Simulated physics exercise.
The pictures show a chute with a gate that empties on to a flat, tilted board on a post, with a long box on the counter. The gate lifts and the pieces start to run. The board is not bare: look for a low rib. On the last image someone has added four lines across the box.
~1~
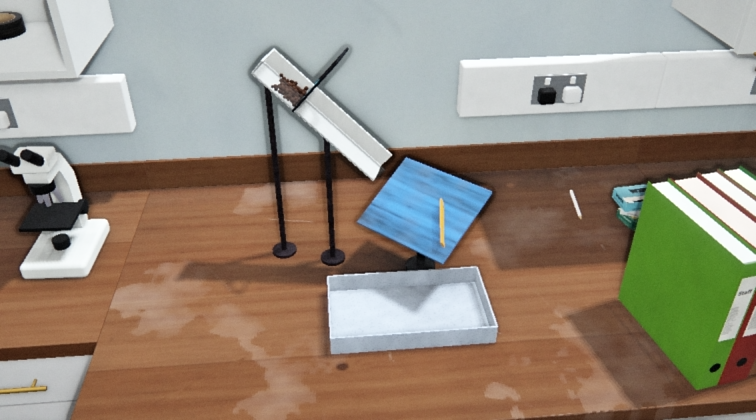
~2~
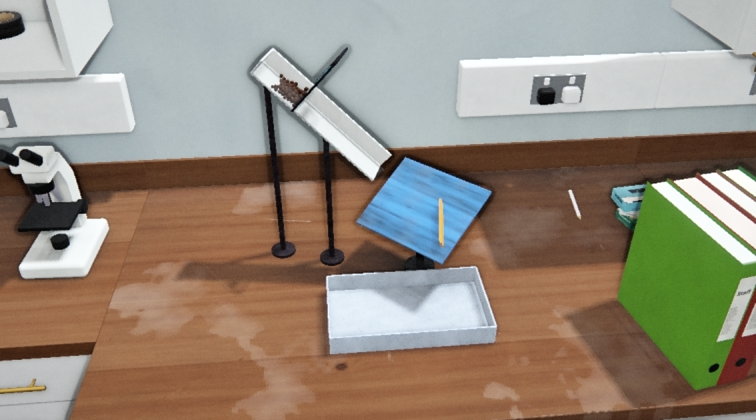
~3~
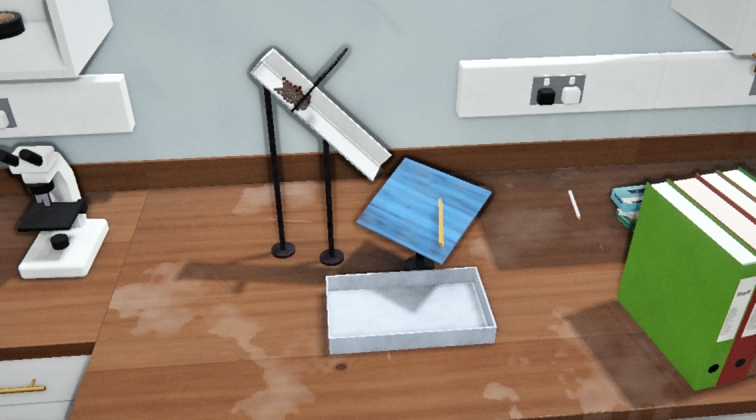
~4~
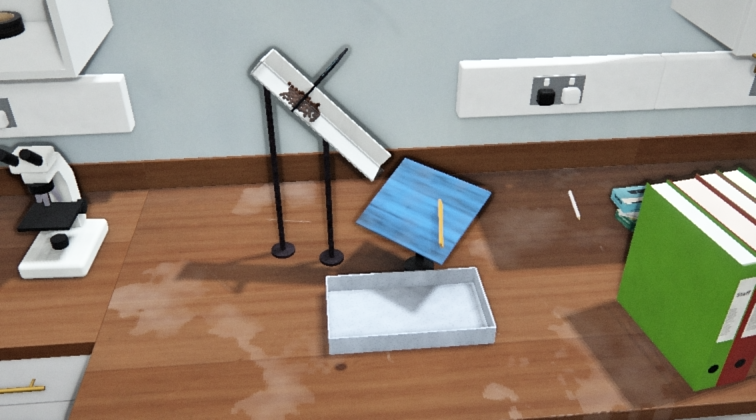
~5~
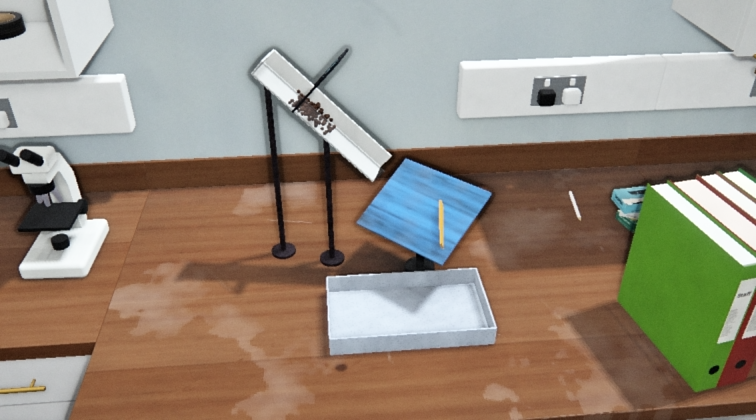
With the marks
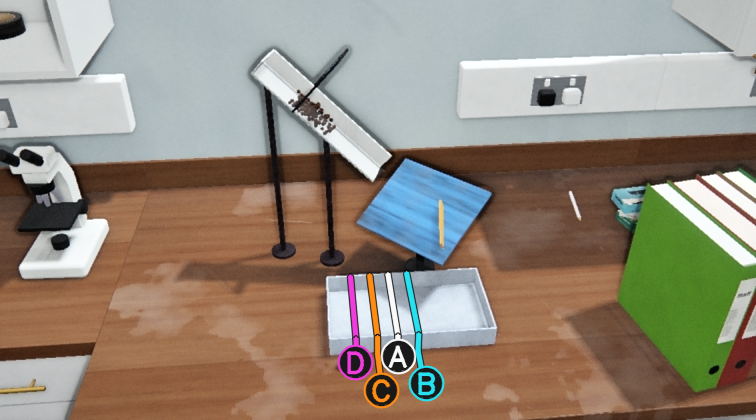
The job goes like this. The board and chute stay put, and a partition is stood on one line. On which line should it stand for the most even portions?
It is B.
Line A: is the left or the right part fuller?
The right side.
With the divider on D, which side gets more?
Right.
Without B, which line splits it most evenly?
Line A.
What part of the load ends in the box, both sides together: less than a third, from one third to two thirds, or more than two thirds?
More than two thirds.
On the marked copy, line A crosses the front rim at (397, 334); line B crosses the front rim at (418, 333); line C crosses the front rim at (377, 336); line D crosses the front rim at (355, 337).
Choosing A, of what is caught, close to a quarter on the left of the divider, the bulk on the right.
Choosing B, of what is caught, close to half on the left of the divider, close to half on the right.
Choosing C, of what is caught, a small share on the left of the divider, all but a few on the right.
Choosing D, of what is caught, only a few on the left of the divider, all but a few on the right.
